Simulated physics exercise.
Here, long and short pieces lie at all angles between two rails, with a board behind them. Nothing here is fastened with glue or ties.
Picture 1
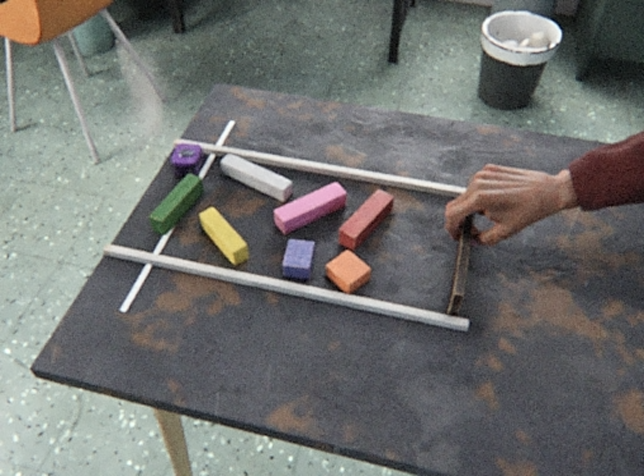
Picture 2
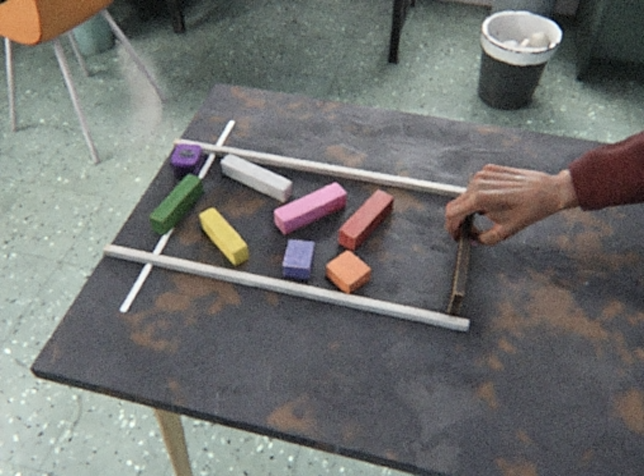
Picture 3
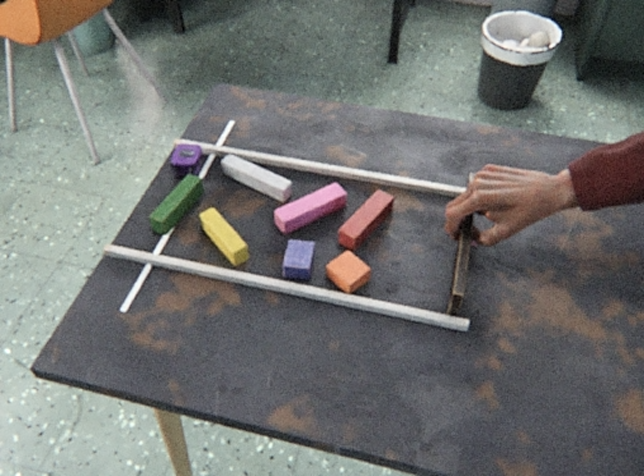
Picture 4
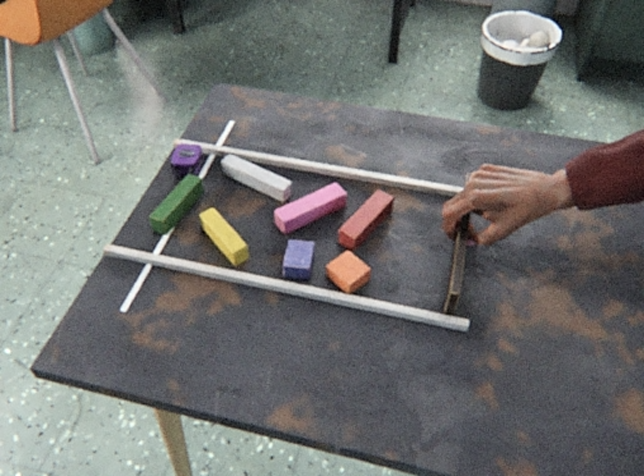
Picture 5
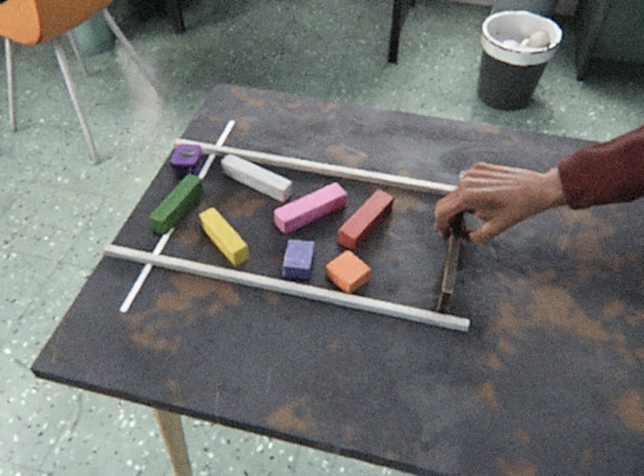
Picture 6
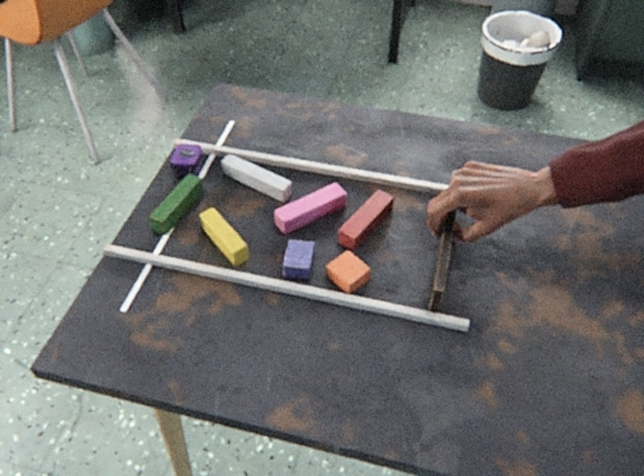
At the start, a hand holds a dark board upright across the right end of two pale rails on a table, with colourful blocks lying at various angles between them. The board barely moves at first, then the hand slides it slightly left, while the blocks and the crossing white strip stay still.
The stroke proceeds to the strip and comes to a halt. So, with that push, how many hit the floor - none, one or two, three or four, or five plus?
The pieces lost over the edge are three or else four.
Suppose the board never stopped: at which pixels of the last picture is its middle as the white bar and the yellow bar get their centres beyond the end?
The middle is at (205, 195) when it's the white bar, and at (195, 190) when it's the yellow bar.
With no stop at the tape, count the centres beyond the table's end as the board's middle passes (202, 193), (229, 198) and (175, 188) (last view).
The numbers past the end are 2, 0 and 5.
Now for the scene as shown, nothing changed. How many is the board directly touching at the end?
2 of them.
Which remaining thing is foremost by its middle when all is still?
Closest at the end: The blue block.
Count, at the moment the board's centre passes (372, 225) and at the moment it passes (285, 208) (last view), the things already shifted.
First 2, then 7.
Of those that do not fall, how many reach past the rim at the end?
Answer: 1.
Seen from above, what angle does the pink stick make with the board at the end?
Angle: Close to 0 degrees.
Soon after, none off yet; purple case at rest near (188, 162); green bar at rest near (178, 204); yellow bar at rest near (224, 236).
In the end, the number that fall off is three or four; gone, white bar, yellow bar, green bar and purple case.
